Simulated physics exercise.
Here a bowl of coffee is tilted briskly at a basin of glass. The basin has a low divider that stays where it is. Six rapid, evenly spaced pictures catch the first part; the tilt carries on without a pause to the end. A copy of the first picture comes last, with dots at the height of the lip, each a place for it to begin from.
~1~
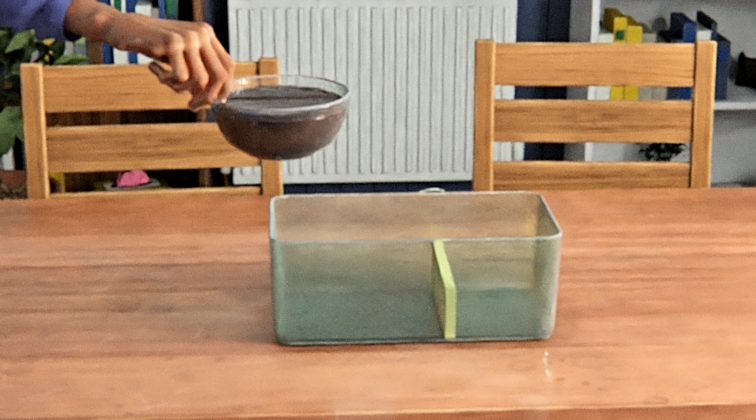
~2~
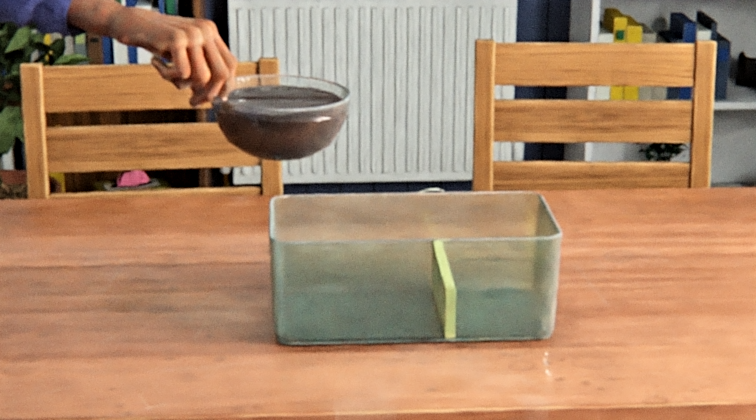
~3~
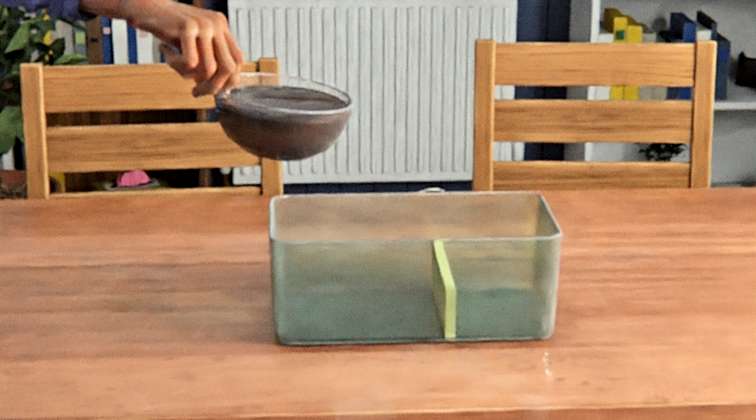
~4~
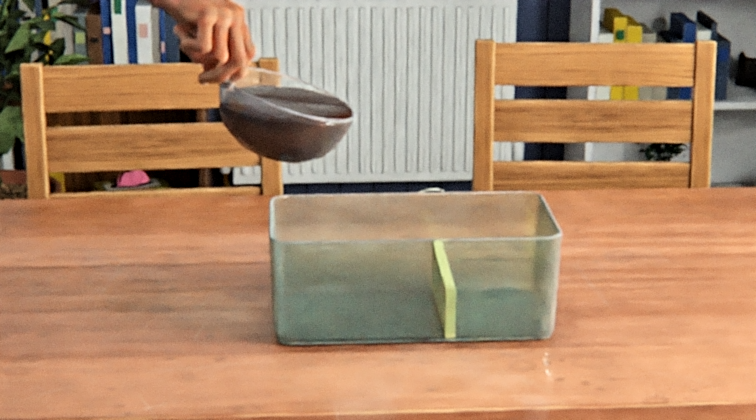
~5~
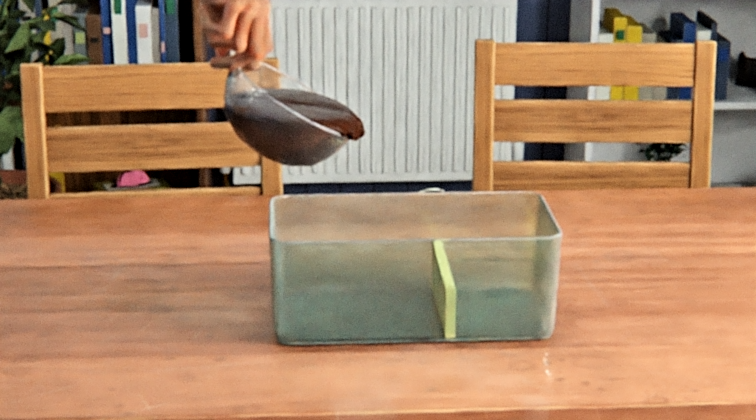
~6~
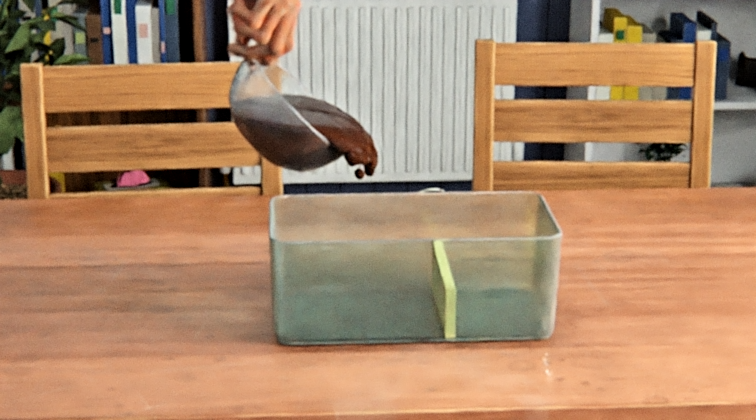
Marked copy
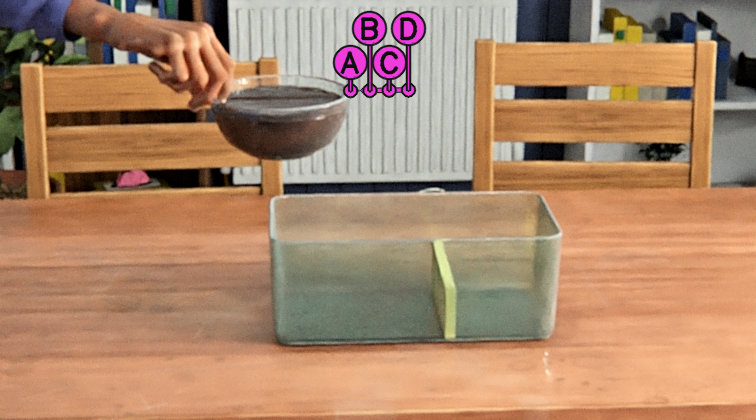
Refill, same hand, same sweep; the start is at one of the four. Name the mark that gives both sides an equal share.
I would pick dot D.
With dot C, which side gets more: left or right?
The left side.
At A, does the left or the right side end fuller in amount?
The left side.
On the marked copy, A at (350, 90); B at (369, 90); C at (389, 90); D at (408, 90).
If A is chosen, about 91 % ends left of the wall and 6 % right of it.
If B is chosen, about 91 % ends left of the wall and 5 % right of it; 4 % is lost outside.
If C is chosen, about 73 % ends left of the wall and 24 % right of it; 3 % is lost outside.
If D is chosen, about 52 % ends left of the wall and 46 % right of it.
